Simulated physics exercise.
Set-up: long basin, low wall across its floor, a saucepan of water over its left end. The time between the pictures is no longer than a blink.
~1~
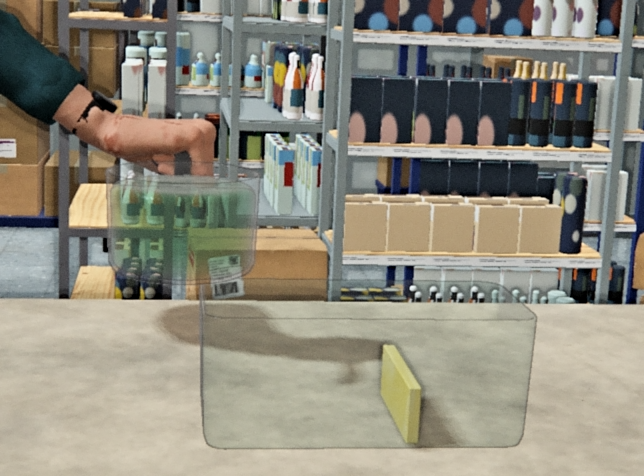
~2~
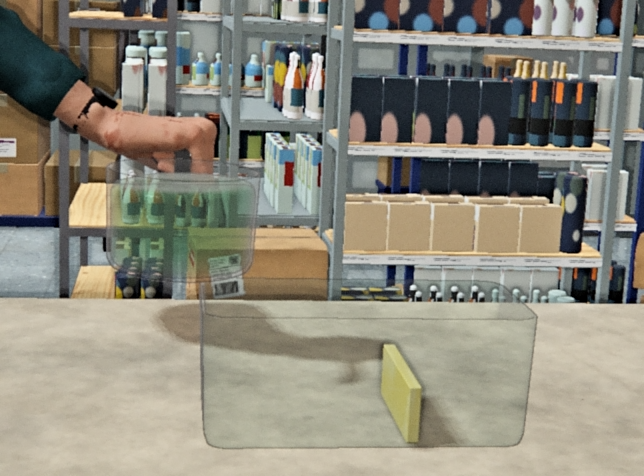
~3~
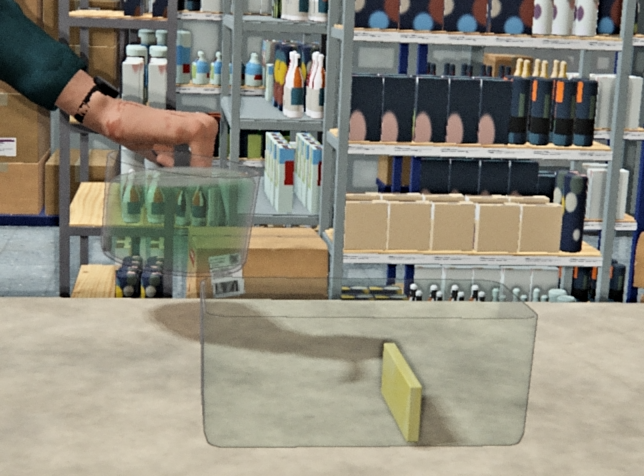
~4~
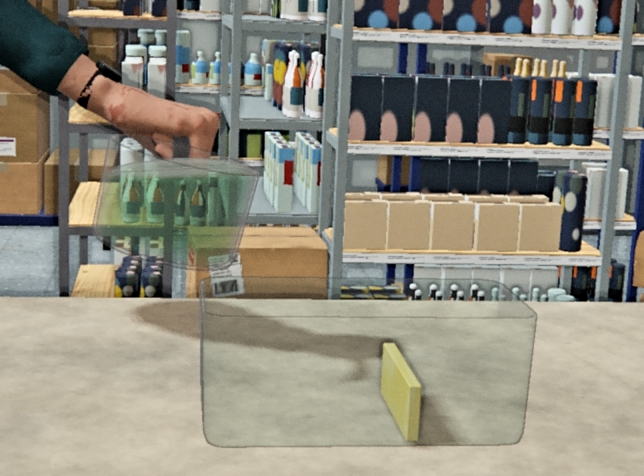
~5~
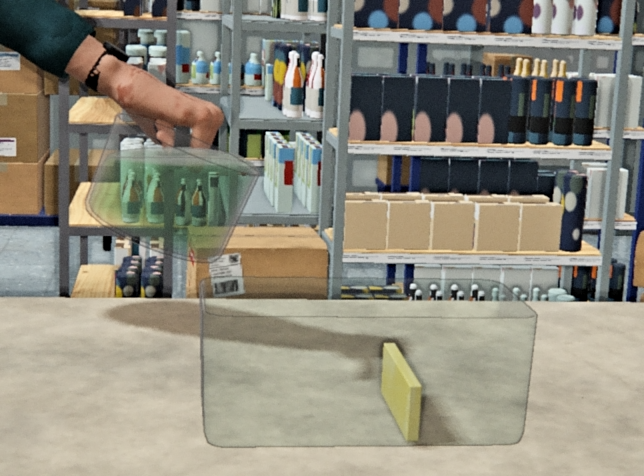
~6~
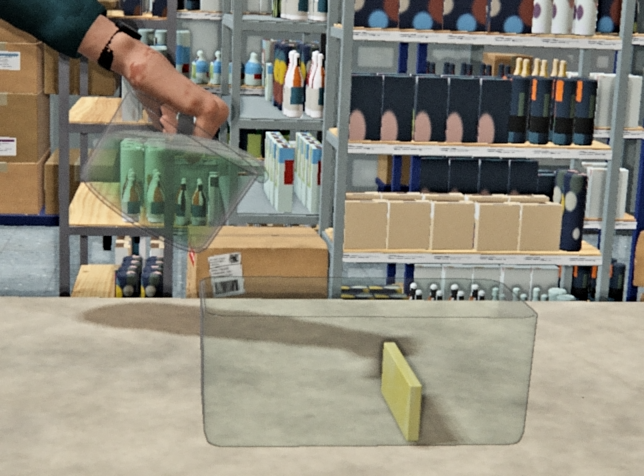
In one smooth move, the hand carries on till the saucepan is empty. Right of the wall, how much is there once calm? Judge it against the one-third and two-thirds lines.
Most likely below one third will rest right of the wall.
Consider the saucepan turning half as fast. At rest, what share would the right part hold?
Near 10 parts in a hundred.
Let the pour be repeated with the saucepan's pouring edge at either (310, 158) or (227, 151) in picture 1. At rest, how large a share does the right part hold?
You'd get 60 percent from the first and 10 percent from the second.
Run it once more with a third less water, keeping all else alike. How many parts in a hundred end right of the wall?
Close to 15 per cent.
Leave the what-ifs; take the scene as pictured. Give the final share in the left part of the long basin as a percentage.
It is close to 75 per cent.
A moment on, the saucepan is tipped on its side and 53 per cent is still to pour, 8 is left of the wall and 0 right of it.
Next, the saucepan is tipped right over and 9 per cent is still to pour, 48 is left of the wall and 18 right of it.
Then the saucepan is tipped right over and 2 per cent is still to pour, 69 is left of the wall and 17 right of it.
Later the saucepan is tipped right over and 0 per cent is still to pour, 76 is left of the wall and 18 right of it.
Finally, 77 per cent lies left of the wall, 18 right of it and 5 outside.
